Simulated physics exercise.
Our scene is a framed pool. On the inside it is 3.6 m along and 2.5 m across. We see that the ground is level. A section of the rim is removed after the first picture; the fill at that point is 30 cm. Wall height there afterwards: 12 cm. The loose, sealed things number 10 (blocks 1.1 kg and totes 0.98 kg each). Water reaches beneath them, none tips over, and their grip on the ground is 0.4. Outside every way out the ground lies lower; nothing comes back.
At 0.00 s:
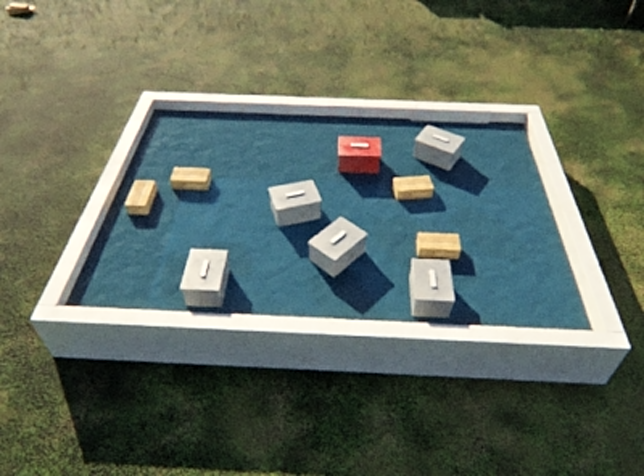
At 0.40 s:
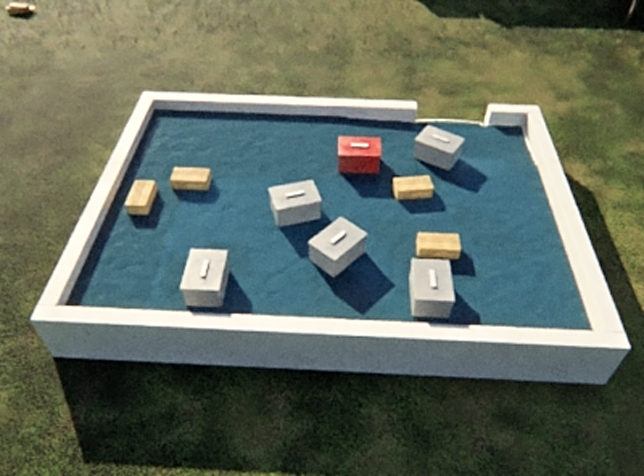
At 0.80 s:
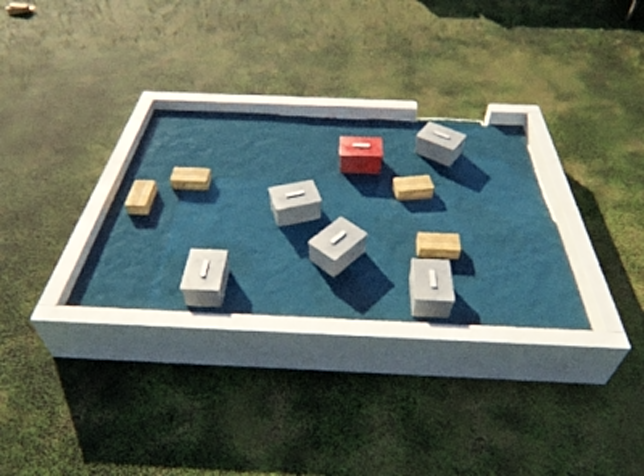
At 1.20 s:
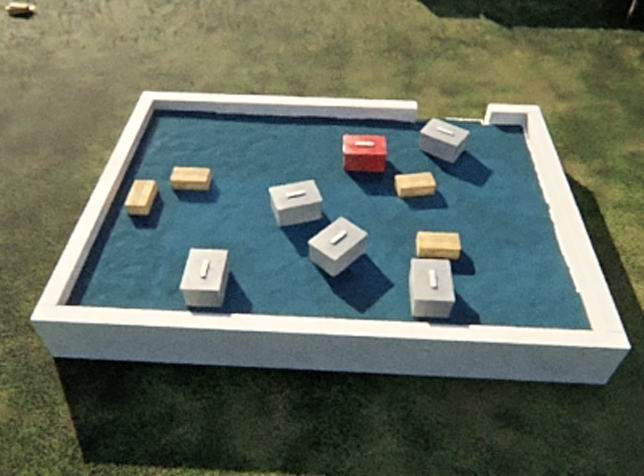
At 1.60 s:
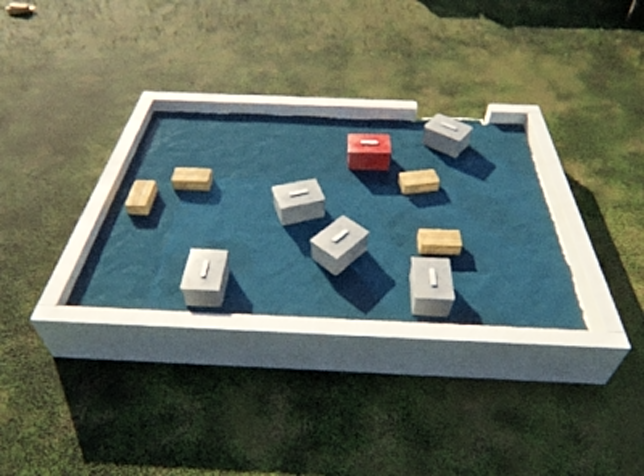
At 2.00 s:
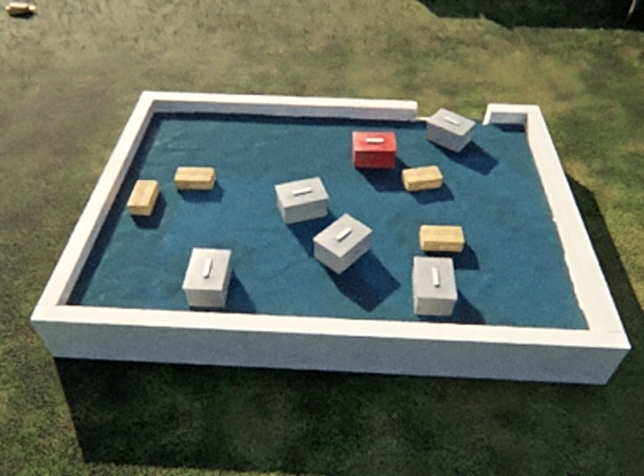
In this clip, a section of the far rim of a white-framed pool disappears near the right corner, then the nearby gray and red boxes drift slightly right toward the gap, while the other floating boxes and yellow blocks shift only a little.
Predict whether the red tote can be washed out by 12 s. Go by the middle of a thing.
It ends up beyond the pool.
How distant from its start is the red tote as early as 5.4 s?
By that time, close to 50 cm.
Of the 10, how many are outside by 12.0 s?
3 by that time.
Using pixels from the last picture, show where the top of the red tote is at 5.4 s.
Roughly at (404, 130) in the last picture.
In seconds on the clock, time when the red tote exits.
It should be at around 8.5 seconds.
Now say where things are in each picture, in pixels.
The red tote at (360, 146), afloat; 30 cm deep round most things; 0 of 10 have shifted, in the first picture.
The red tote at (360, 146), afloat; 30 cm deep round most things; 0 of 10 have shifted, in the second picture.
The red tote at (361, 146) floats; 30 cm deep round most things; 1 of 10 have shifted, in the third picture.
The red tote at (365, 145), afloat, 6 cm from its start; 30 cm deep round most things; 3 of 10 have shifted, in the fourth picture.
The red tote at (369, 143), afloat, 11 cm from its start; about 2600 L in view; 4 of 10 have shifted, in the fifth picture.
The red tote at (375, 141), afloat, 16 cm from its start; 29 cm deep round most things; 6 of 10 have shifted, in the sixth picture.
After 2.8 s the red tote is near (384, 139), 0.3 m from its start, afloat; 0 of 10 are out; 10 afloat.
After 5.4 s the red tote is near (404, 130), 0.5 m from its start, afloat; 1 of 10 are out; 9 afloat.
After 8.0 s the red tote is near (438, 115), 1.0 m from its start, afloat; 1 of 10 are out; 9 afloat.
After 12.0 s the red tote has gone out; 3 of 10 are out; 7 afloat.
